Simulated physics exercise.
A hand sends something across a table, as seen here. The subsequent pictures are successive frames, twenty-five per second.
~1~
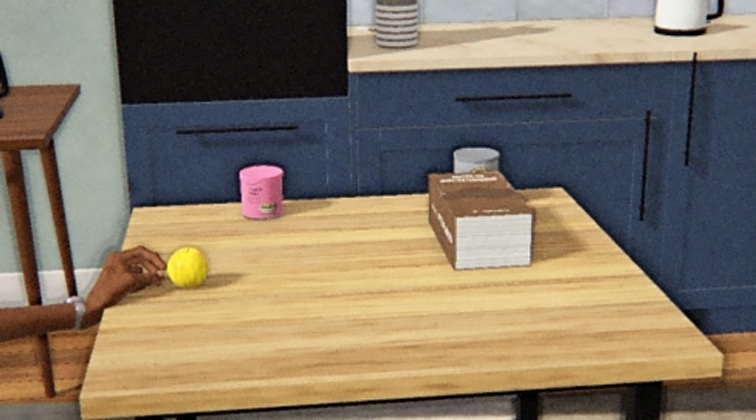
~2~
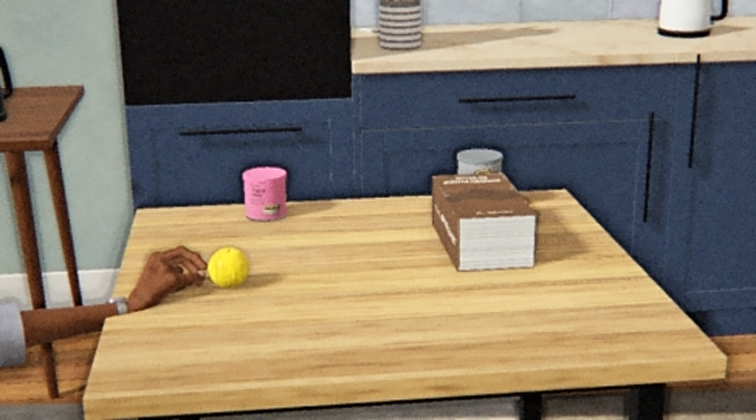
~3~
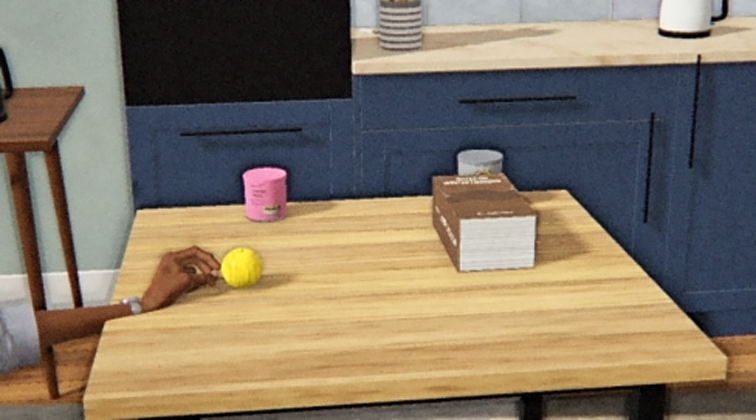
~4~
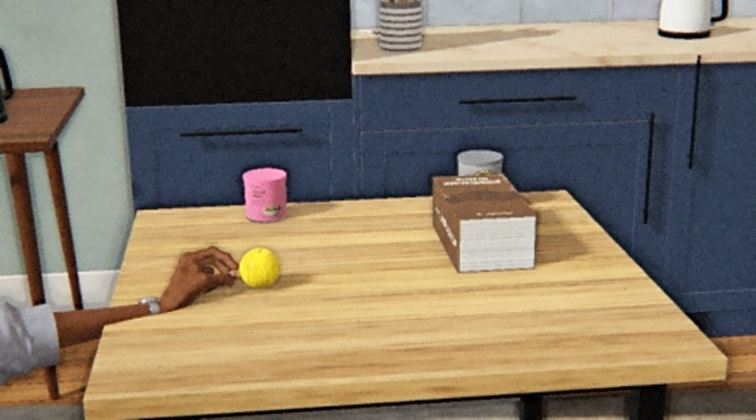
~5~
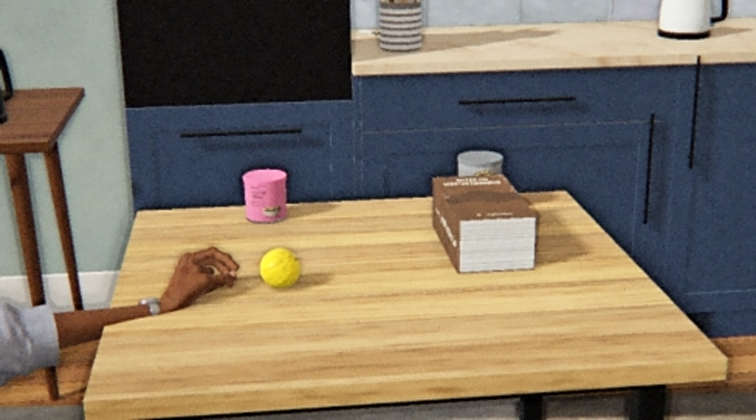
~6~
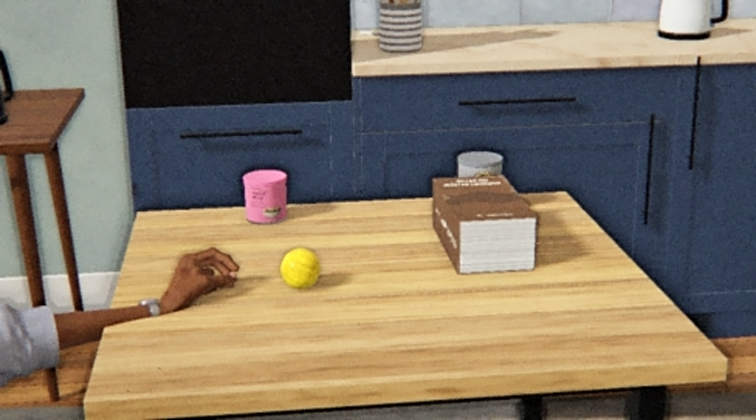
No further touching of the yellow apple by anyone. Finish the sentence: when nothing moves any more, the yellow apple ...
... is no longer on the table.
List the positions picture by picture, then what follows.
The first frame shows under the hand; yellow apple (188, 268).
The second frame shows under the hand; yellow apple (229, 269).
The third frame shows under the hand; yellow apple (242, 269).
The fourth frame shows yellow apple (260, 269).
The fifth frame shows yellow apple (280, 269) displaced a little.
The sixth frame shows yellow apple (301, 269) displaced about its own width.
Then, 0.30 s past the last view, yellow apple displaced well along near (448, 264).
Then, 0.70 s past the last view, yellow apple displaced well along near (633, 258).
Then, 1.10 s past the last view, yellow apple now off the table.
Finally, off the table, yellow apple.
